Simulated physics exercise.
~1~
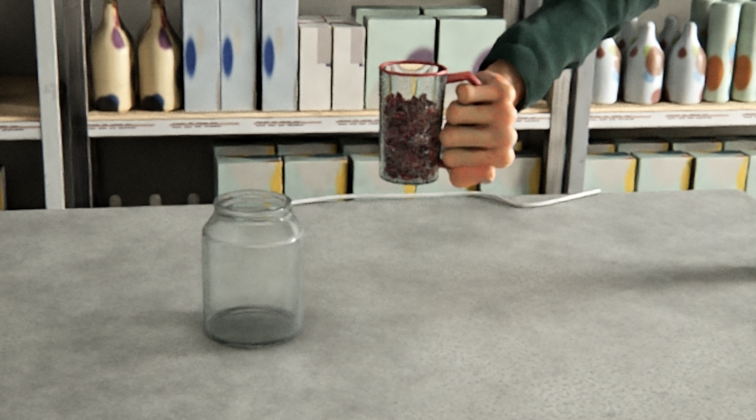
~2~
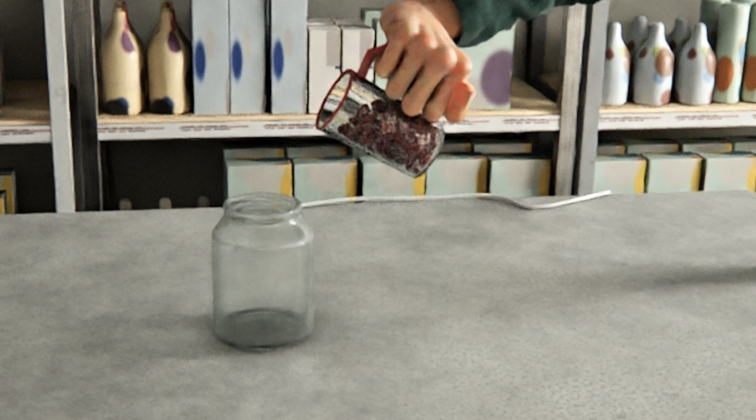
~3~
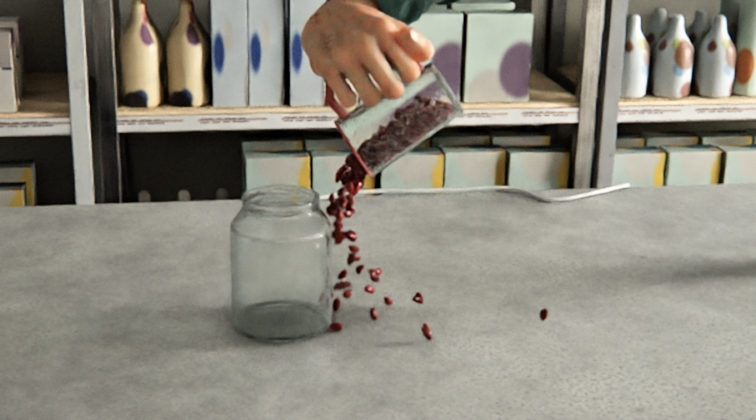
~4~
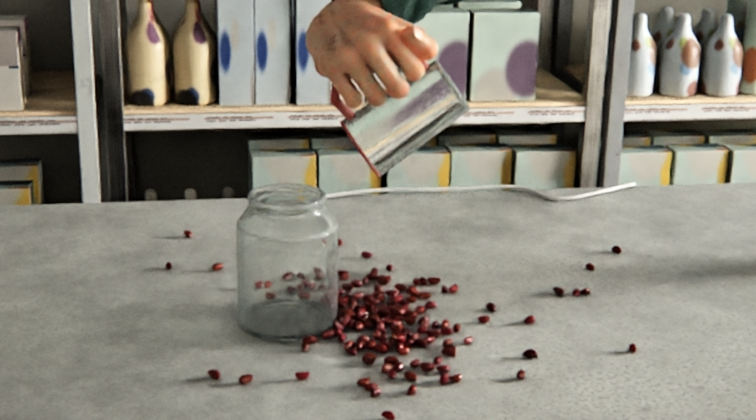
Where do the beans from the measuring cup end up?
They end up spilt on the tabletop around the jar, mostly in a heap to its right, with the jar left empty and practically nothing remaining in the cup.
A clear measuring cup full of dark red kidney beans, gripped by a hand at its red handle, moves left toward an open glass jar on a grey tabletop. The hand tips the cup onto its side, with the beans still inside. As it tilts further, the beans pour from the rim in a stream that falls just to the right of the jar, and some bounce away. The view drifts slightly left meanwhile. At the end the cup is tipped mouth down and looks empty, the beans lie scattered across the table, and the jar stands upright with none inside.
